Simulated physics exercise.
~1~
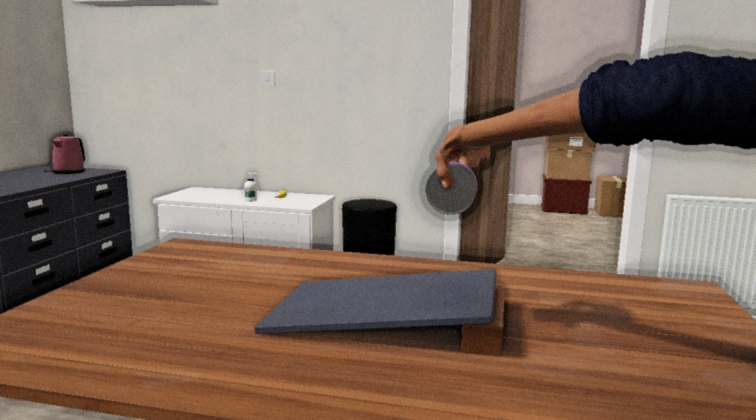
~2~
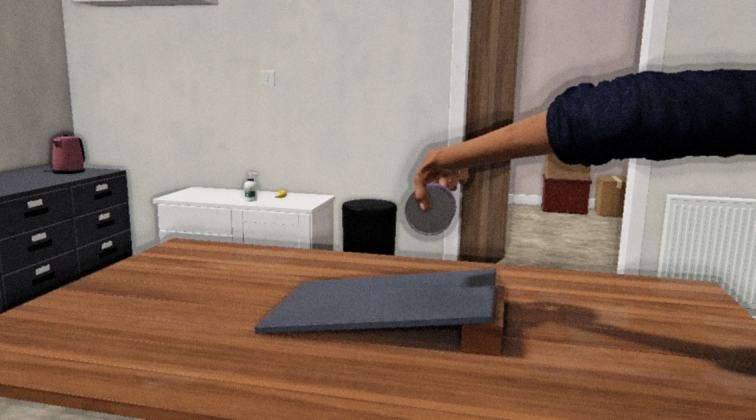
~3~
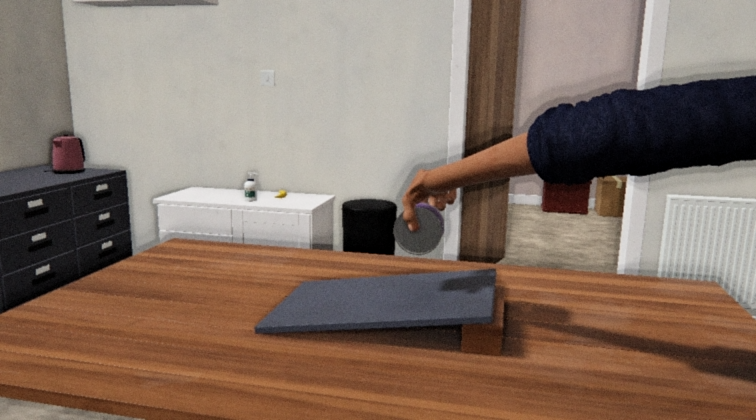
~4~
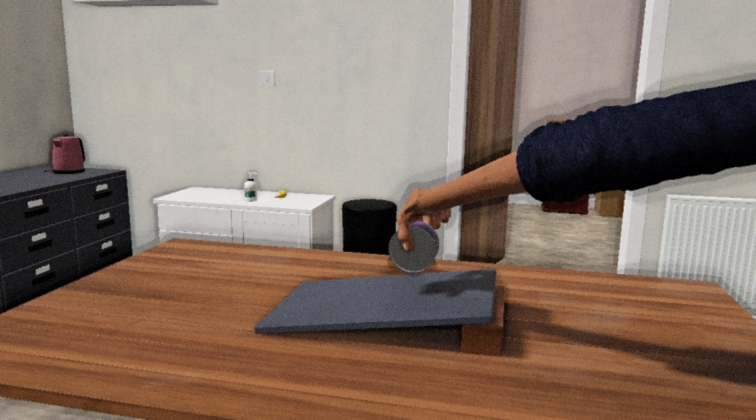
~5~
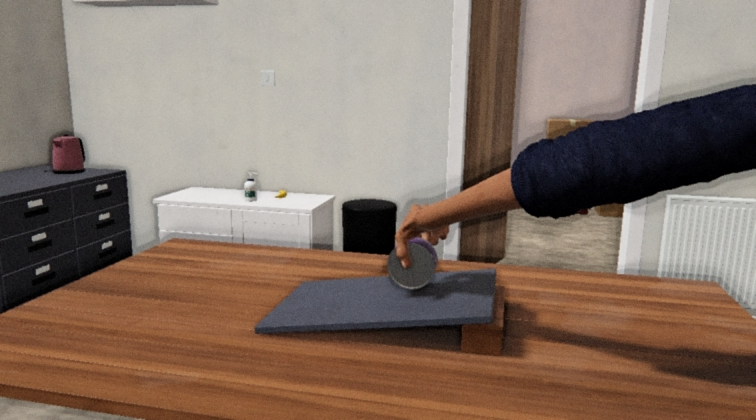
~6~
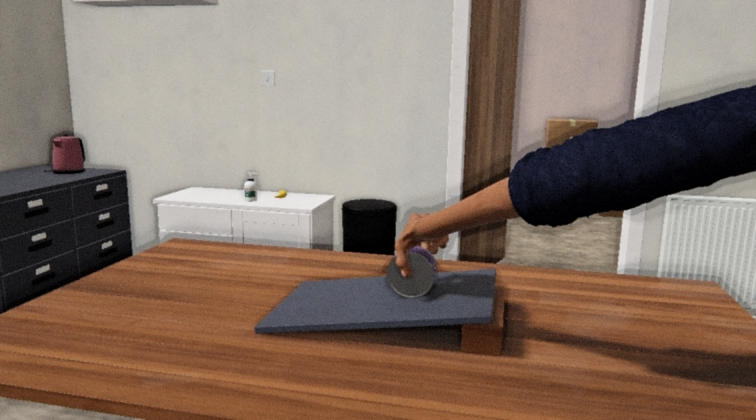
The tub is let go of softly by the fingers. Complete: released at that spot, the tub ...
Released at that spot, the tub travels down the board.
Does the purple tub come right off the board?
Watch the purple tub: It goes over the edge.
Then, 0.80 s on from there, purple tub shifted well along near (305, 279).
Then, 1.20 s on from there, purple tub now off the board.
Then, 1.70 s on from there, things are still on the move.
Then, 2.00 s on from there, as before.
In the end, off the board, purple tub. The purple tub runs down the board.
